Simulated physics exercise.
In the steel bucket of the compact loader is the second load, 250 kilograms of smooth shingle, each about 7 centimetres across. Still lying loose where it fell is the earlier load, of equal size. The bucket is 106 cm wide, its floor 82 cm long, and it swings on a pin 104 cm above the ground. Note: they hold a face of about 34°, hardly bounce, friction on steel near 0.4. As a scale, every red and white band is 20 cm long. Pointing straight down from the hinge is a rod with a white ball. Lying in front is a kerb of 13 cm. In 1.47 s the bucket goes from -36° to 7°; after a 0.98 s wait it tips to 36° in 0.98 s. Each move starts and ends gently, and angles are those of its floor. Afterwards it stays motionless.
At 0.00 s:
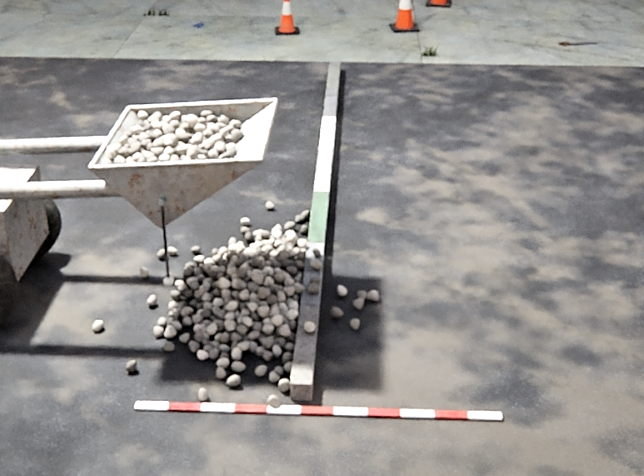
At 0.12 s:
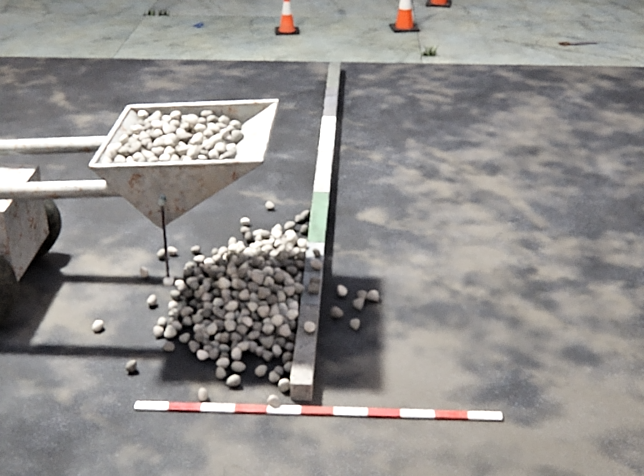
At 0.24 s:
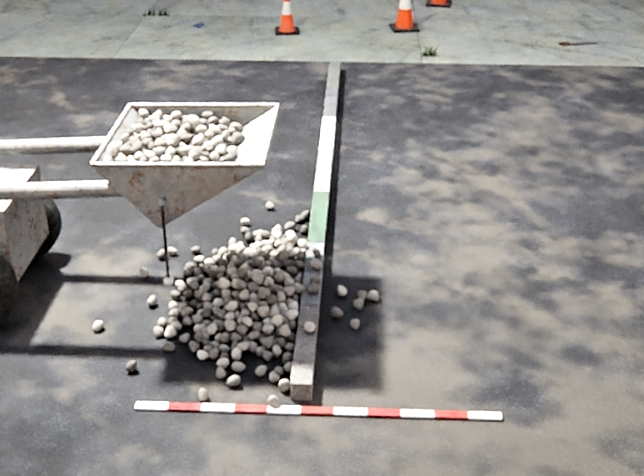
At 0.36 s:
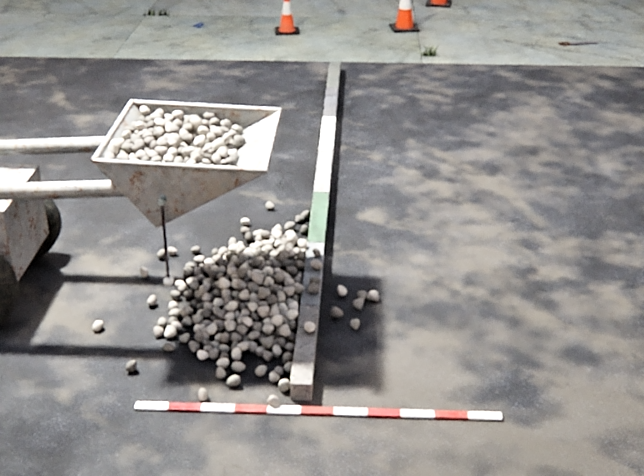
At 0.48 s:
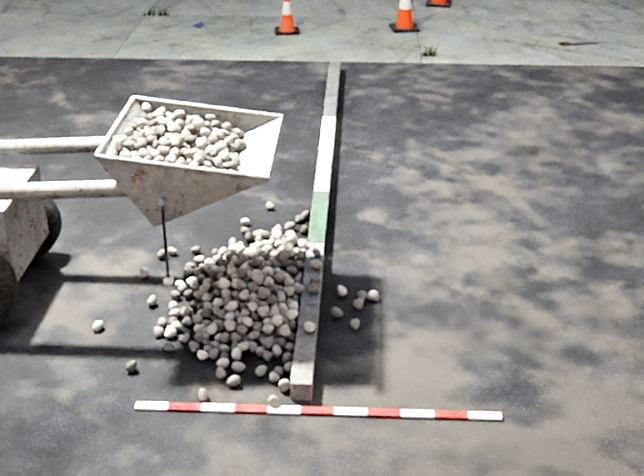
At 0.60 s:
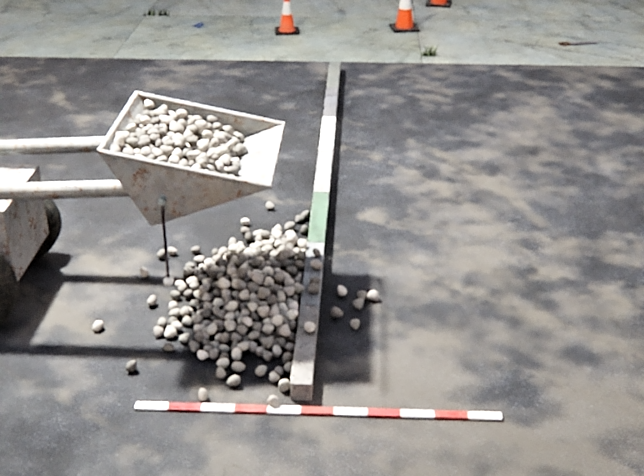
Steel loader bucket full of pale rounded stones slowly tilting its right lip downward above a loose stone heap against a kerb.
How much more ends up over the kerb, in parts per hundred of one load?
Close to 40 parts in a hundred.
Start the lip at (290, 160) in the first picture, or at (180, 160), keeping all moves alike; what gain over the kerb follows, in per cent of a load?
First place: Roughly 75 %; second place: Roughly 0 %.
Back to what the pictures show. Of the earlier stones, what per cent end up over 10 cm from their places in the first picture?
Roughly 5 percent.
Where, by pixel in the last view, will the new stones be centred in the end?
Roughly pixel (301, 281) in the last view.
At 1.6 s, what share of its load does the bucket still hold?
Near 100 per cent of the load is held.
After 1.1 s the floor is at 0°; in per cent of one load, 100 in the bucket, 99 on this side of the kerb, 1 over the kerb; the foremost stones are at (344, 299).
After 1.6 s the floor is at 7°; in per cent of one load, 100 in the bucket, 99 on this side of the kerb, 1 over the kerb; the foremost stones are at (344, 299).
After 3.9 s the floor is at 36°; in per cent of one load, 0 in the bucket, 171 on this side of the kerb, 29 over the kerb; the foremost stones are at (435, 275).
After 6.4 s the floor is at 36°; in per cent of one load, 0 in the bucket, 159 on this side of the kerb, 41 over the kerb; the foremost stones are at (446, 284). Net gain over the kerb, 40.
